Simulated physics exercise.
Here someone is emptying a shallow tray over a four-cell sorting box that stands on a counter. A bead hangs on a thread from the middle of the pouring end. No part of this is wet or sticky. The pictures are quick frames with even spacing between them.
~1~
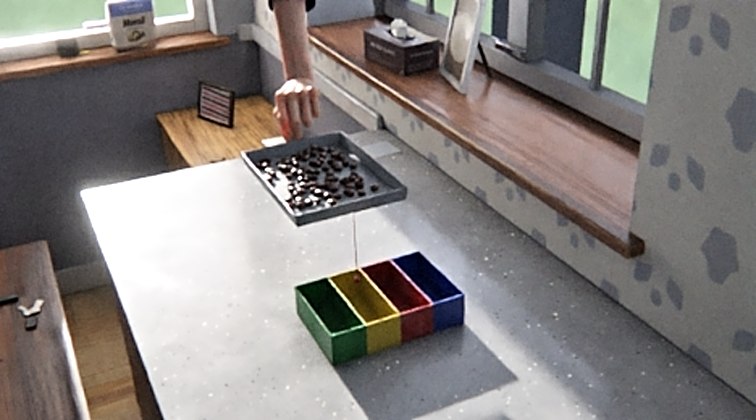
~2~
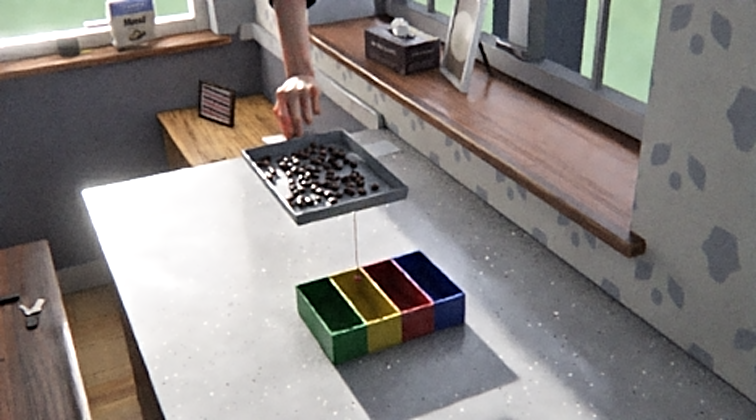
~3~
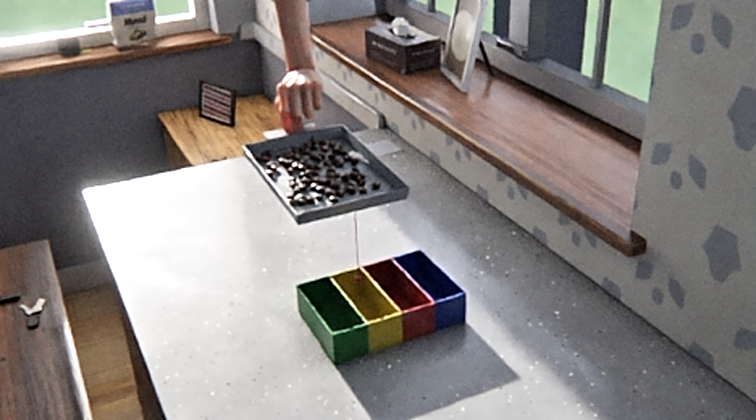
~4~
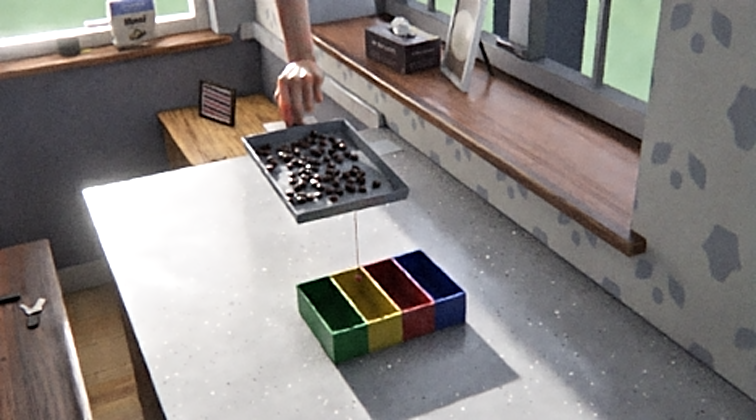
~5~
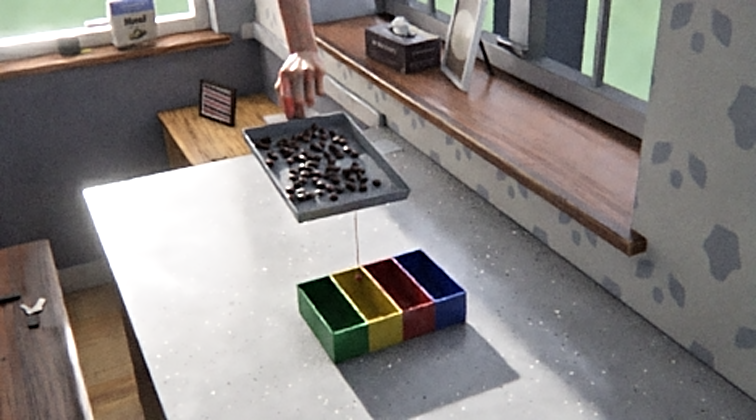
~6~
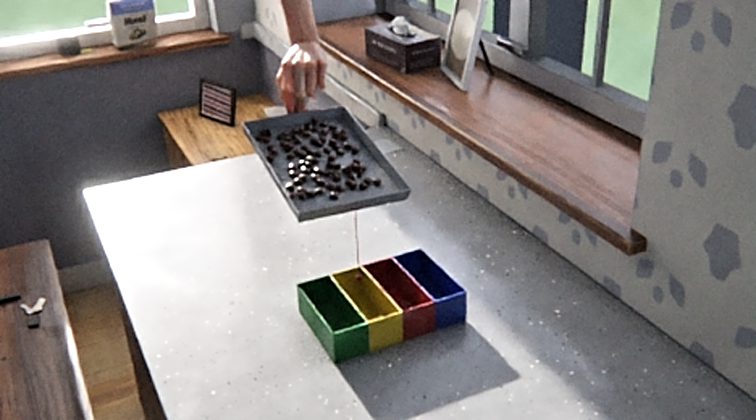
A hand gradually tilts a gray tray of dark chocolate drops above a colorful sorting box.
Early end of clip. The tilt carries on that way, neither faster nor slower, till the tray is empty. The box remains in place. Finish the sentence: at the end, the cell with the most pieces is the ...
... Red one.
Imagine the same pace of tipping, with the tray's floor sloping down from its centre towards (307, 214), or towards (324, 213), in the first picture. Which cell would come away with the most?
Try A: The cell in green / try B: The green cell.
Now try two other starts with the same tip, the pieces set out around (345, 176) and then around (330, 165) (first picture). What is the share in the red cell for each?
It would be 50 in a hundred, and then 50 in a hundred.
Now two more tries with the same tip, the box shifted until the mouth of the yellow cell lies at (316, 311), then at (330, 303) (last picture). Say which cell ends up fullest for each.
In the first case it's the blue one, in the second it's blue.
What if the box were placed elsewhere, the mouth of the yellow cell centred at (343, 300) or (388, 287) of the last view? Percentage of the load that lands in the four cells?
The first gives 90 %, the second 100 %.
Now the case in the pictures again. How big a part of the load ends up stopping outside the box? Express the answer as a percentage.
Estimated share: About 10 %.
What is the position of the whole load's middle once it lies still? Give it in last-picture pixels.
I'd put the middle somewhere around (405, 317).
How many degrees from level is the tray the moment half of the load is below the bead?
Roughly 105°.
Shortly afterwards, tray tipped steeply; all but a few on the tray; only a few falling or outside the box.
Next, tray tipped right over; near two thirds on the tray; a little in the red cell; a little in the blue cell; only a few in the yellow cell; a little falling or outside the box.
Some moments later, tray tipped past a quarter turn; near half in the red cell; near a quarter in the yellow cell; near a quarter in the blue cell; a little in the green cell; a little falling or outside the box.
In the end, tray tipped past a quarter turn; near half in the red cell; near a quarter in the yellow cell; near a quarter in the blue cell; a little in the green cell; a little outside the box.
